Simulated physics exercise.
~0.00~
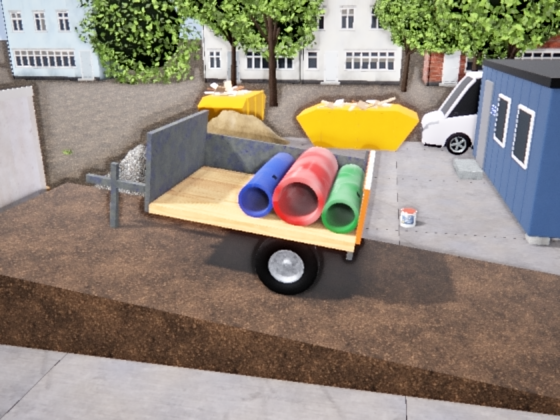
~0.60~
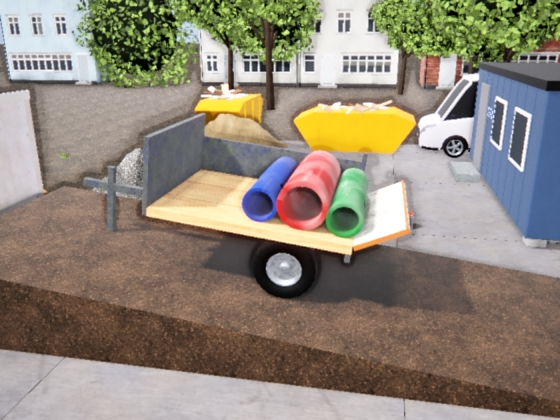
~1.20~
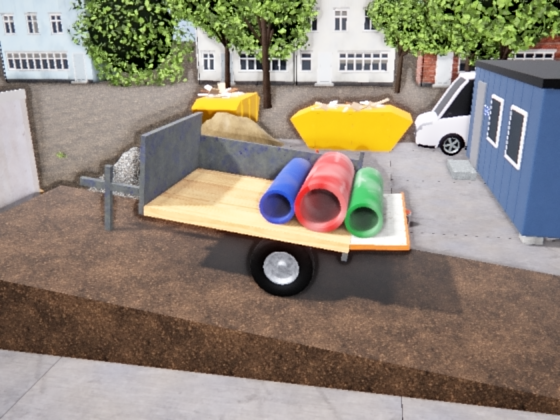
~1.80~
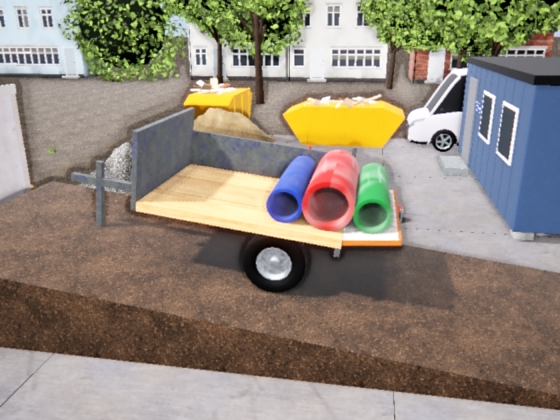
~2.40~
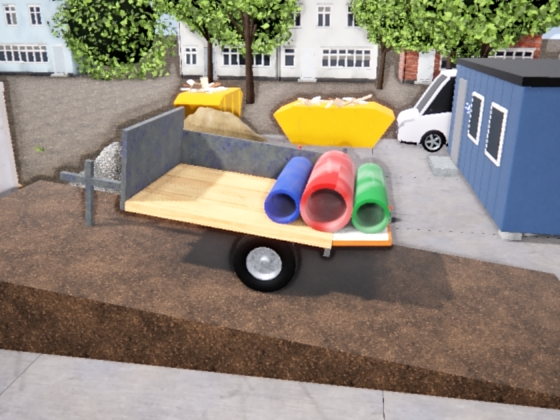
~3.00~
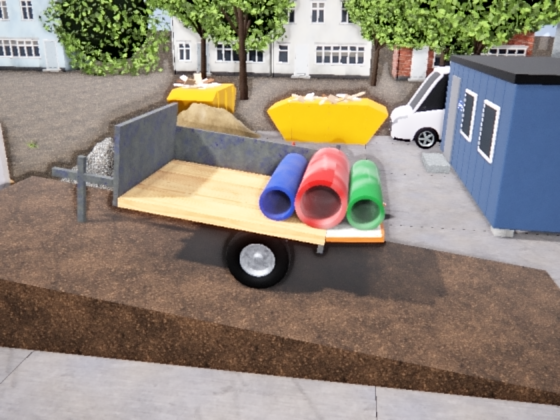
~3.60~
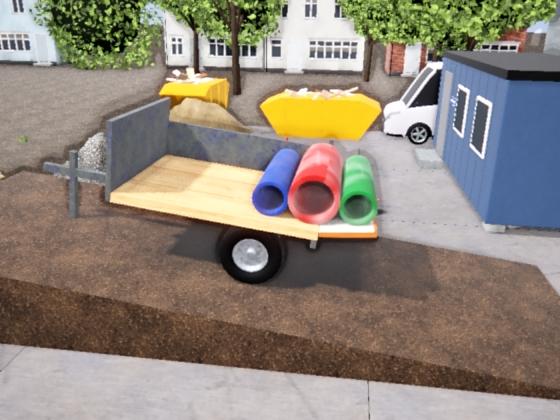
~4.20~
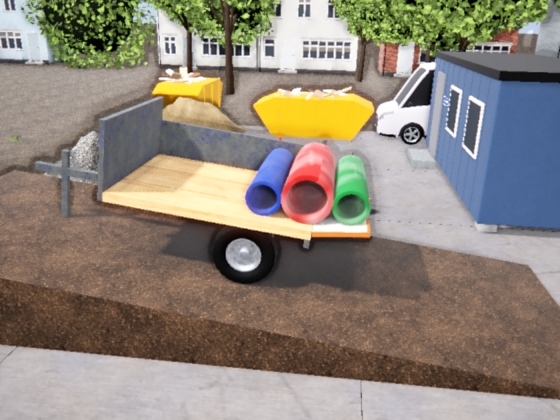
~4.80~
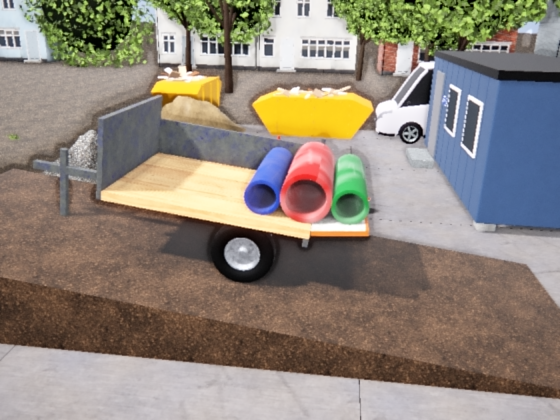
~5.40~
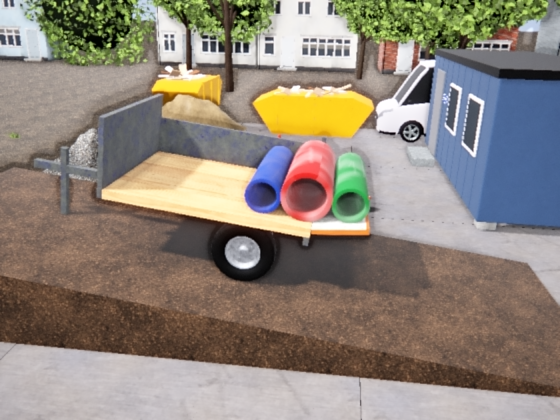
Three coloured pipes roll right as the trailer's tailgate drops, then stop without falling off.
